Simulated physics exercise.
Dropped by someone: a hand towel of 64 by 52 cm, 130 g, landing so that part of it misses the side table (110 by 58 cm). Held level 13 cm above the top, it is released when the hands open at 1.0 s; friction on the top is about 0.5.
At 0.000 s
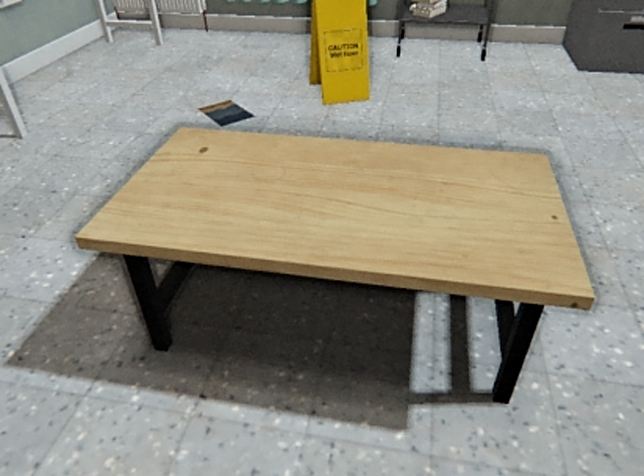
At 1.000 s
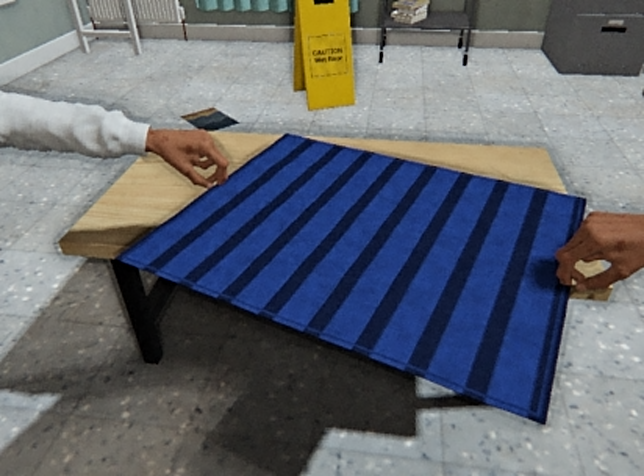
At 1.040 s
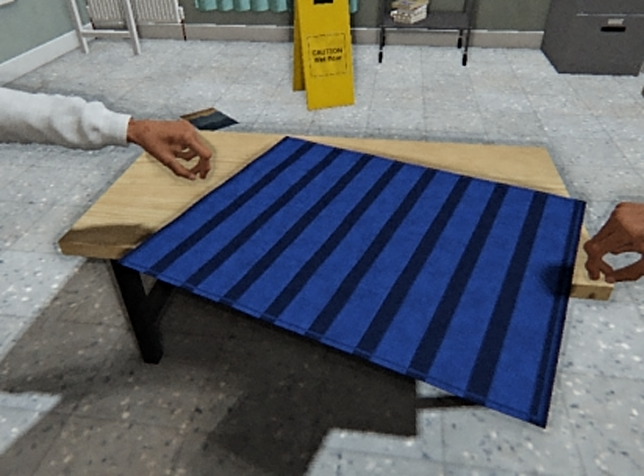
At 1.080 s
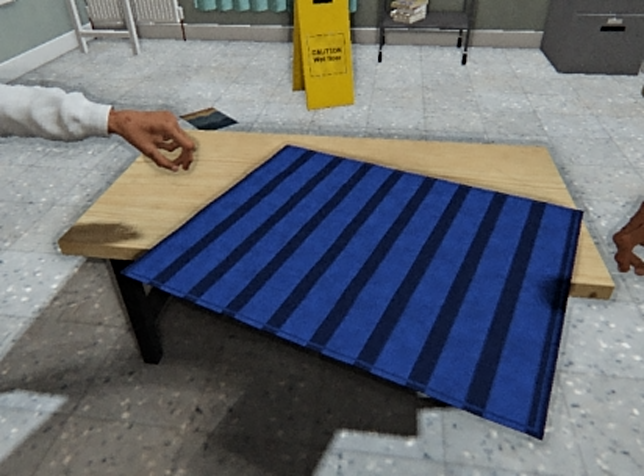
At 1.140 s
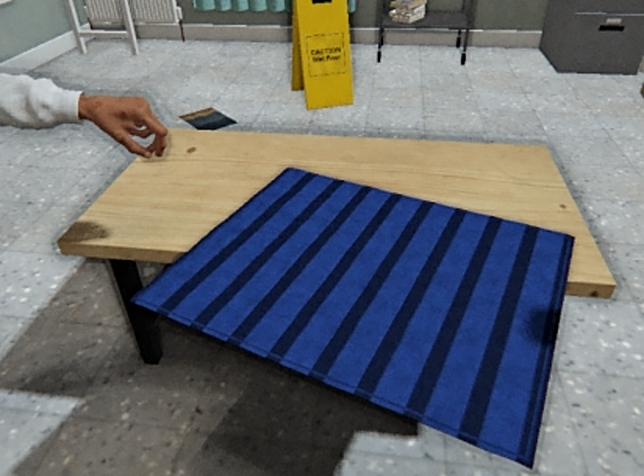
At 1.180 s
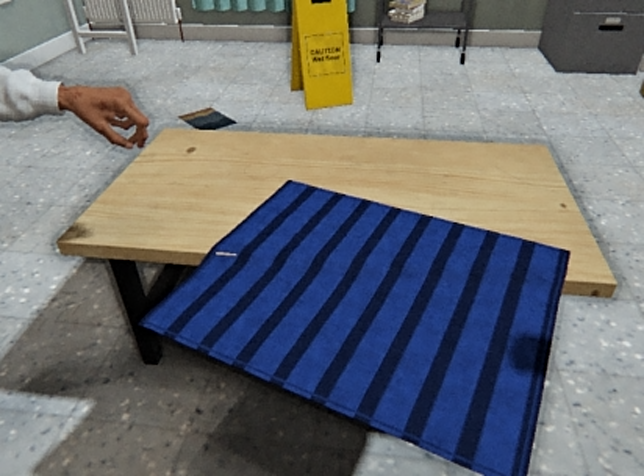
In a tiled room with a yellow caution sign, a wooden side table stands bare before two hands appear, holding a blue striped cloth above it, partly past the front edge. The hands open and draw apart, the right one leaving view, while the cloth sinks and shifts toward the viewer.
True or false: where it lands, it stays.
False.
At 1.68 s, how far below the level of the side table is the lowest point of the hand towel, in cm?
44 cm, approximately.
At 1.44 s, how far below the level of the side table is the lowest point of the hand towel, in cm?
44 cm.
At 1.4 s, 15 % of the hand towel is still over the top.
At 1.7 s, 0 % of the hand towel is still over the top.
At 1.9 s, 0 % of the hand towel is still over the top.
At 2.2 s, 0 % of the hand towel is still over the top.
At 4.4 s, 0 % of the hand towel is still over the top.
